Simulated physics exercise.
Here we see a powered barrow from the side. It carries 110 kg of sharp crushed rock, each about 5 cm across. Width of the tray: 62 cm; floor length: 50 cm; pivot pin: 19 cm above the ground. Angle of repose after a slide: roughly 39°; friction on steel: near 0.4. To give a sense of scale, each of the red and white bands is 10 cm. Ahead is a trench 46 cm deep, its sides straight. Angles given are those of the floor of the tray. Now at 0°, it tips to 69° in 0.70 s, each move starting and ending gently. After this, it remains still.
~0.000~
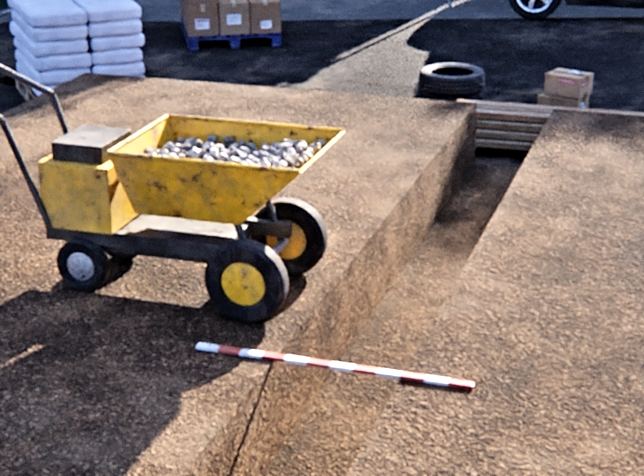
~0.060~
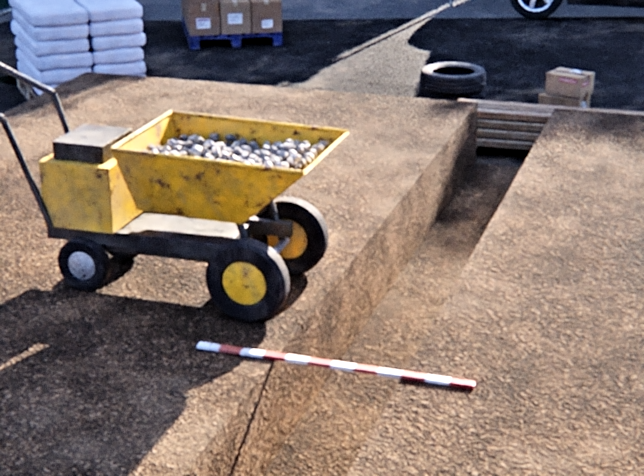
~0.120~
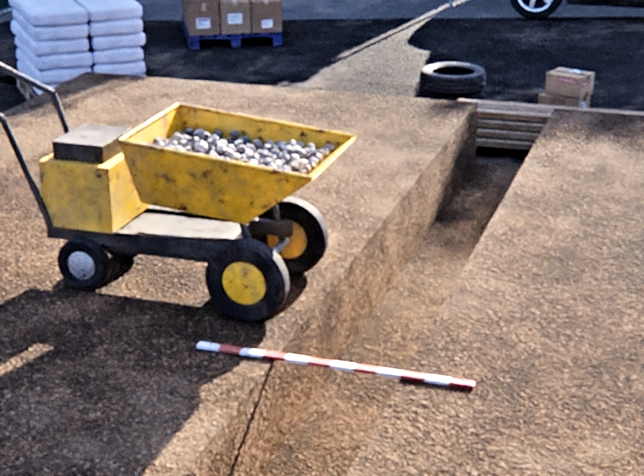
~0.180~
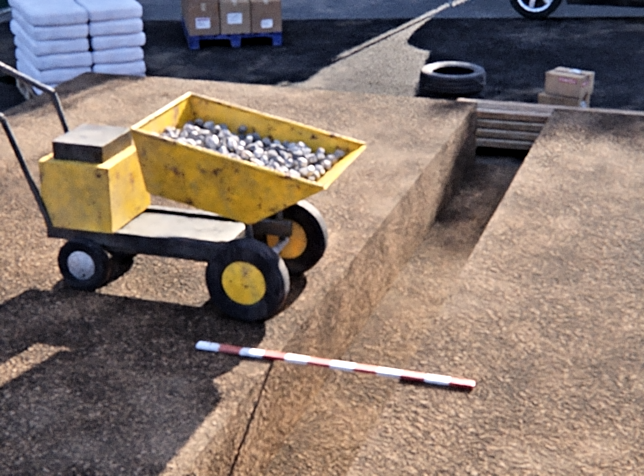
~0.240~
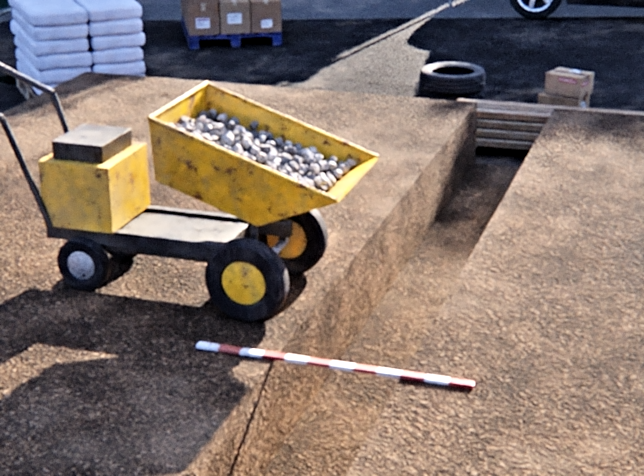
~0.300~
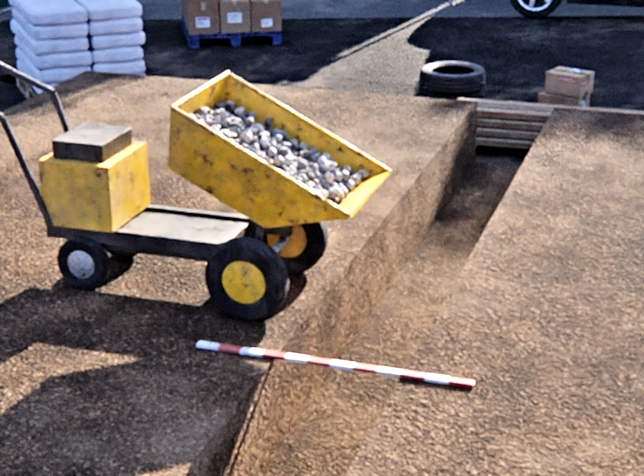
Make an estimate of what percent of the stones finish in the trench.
About 62 percent.
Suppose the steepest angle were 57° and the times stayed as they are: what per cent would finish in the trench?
Expect roughly 40 per cent.
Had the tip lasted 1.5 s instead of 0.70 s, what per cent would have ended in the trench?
In that case some 80 per cent.
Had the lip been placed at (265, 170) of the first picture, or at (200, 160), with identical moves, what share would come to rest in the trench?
The first gives about 95 percent and the second about 100 percent.
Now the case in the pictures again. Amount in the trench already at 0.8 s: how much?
By then, around 20 percent.
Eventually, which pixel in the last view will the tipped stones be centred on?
Somewhere around (425, 381) in the last picture.
After 0.5 s the floor is at 58°; 100 % in the tray; the foremost stones are at (375, 257).
After 0.8 s the floor is at 69°; 75 % in the tray, 19 % in the trench, 5 % past the trench; the foremost stones are at (444, 316).
After 1.1 s the floor is at 69°; 18 % in the tray, 43 % in the trench, 39 % past the trench; the foremost stones are at (593, 340).
After 3.1 s the floor is at 69°; 0 % in the tray, 62 % in the trench, 38 % past the trench; the foremost stones are past the picture's edge.
